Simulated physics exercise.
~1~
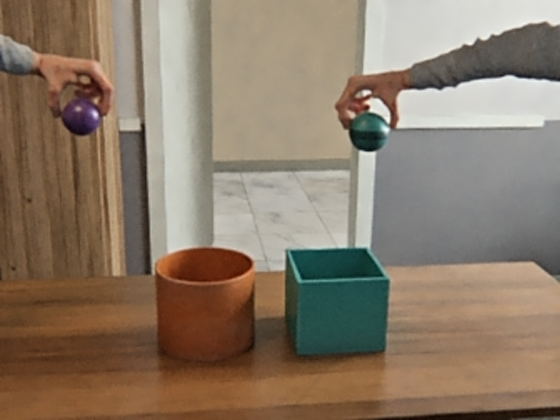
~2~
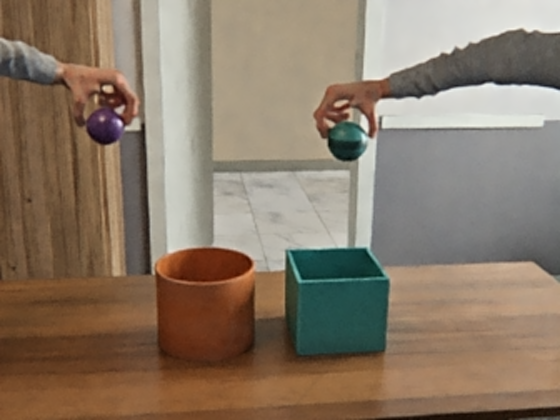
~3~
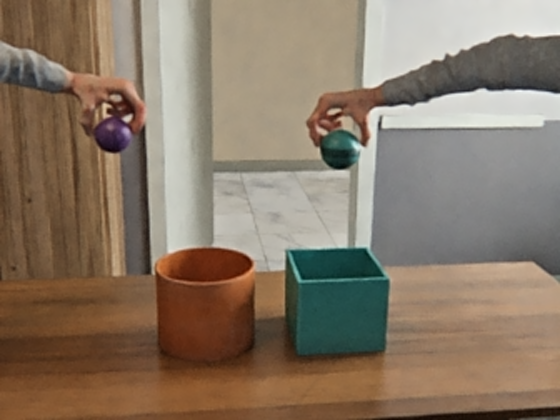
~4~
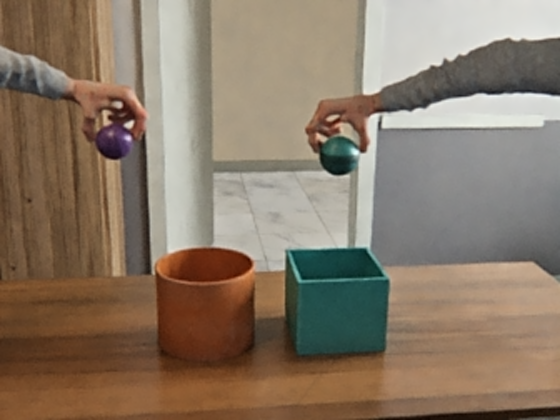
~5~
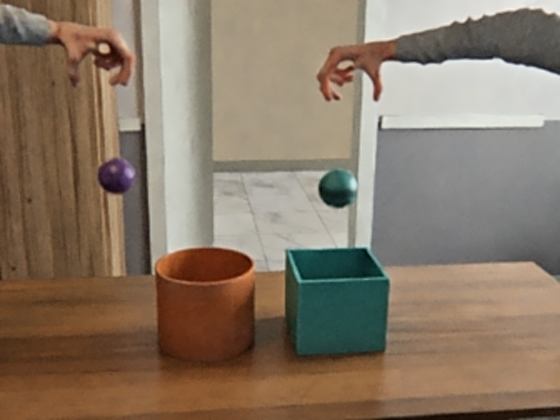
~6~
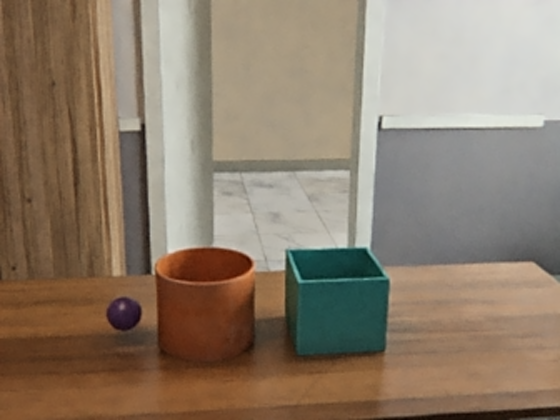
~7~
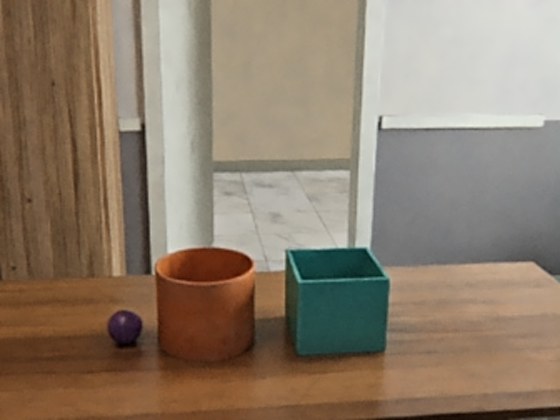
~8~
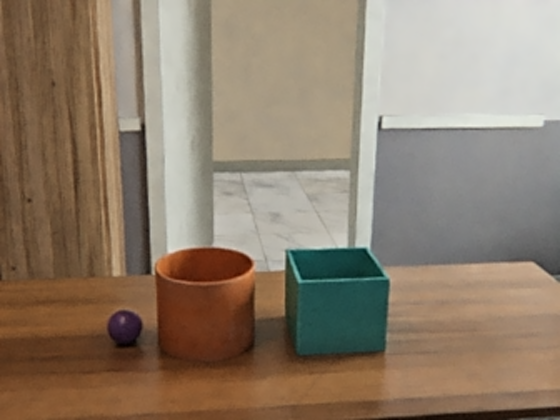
Two hands reach in from opposite sides above a wooden table, the left holding a small purple ball-like object and the right a turquoise ball. Seen from the front, an orange round pot stands beside a teal square crate, with a doorway and tiled floor behind. The hands move inward and dip slightly, bringing the turquoise ball over the crate while the purple object stays left of the pot. Both hands let go and draw back as the objects fall. The turquoise ball drops into the crate, out of sight, and the purple one comes to rest on the table beside the pot.
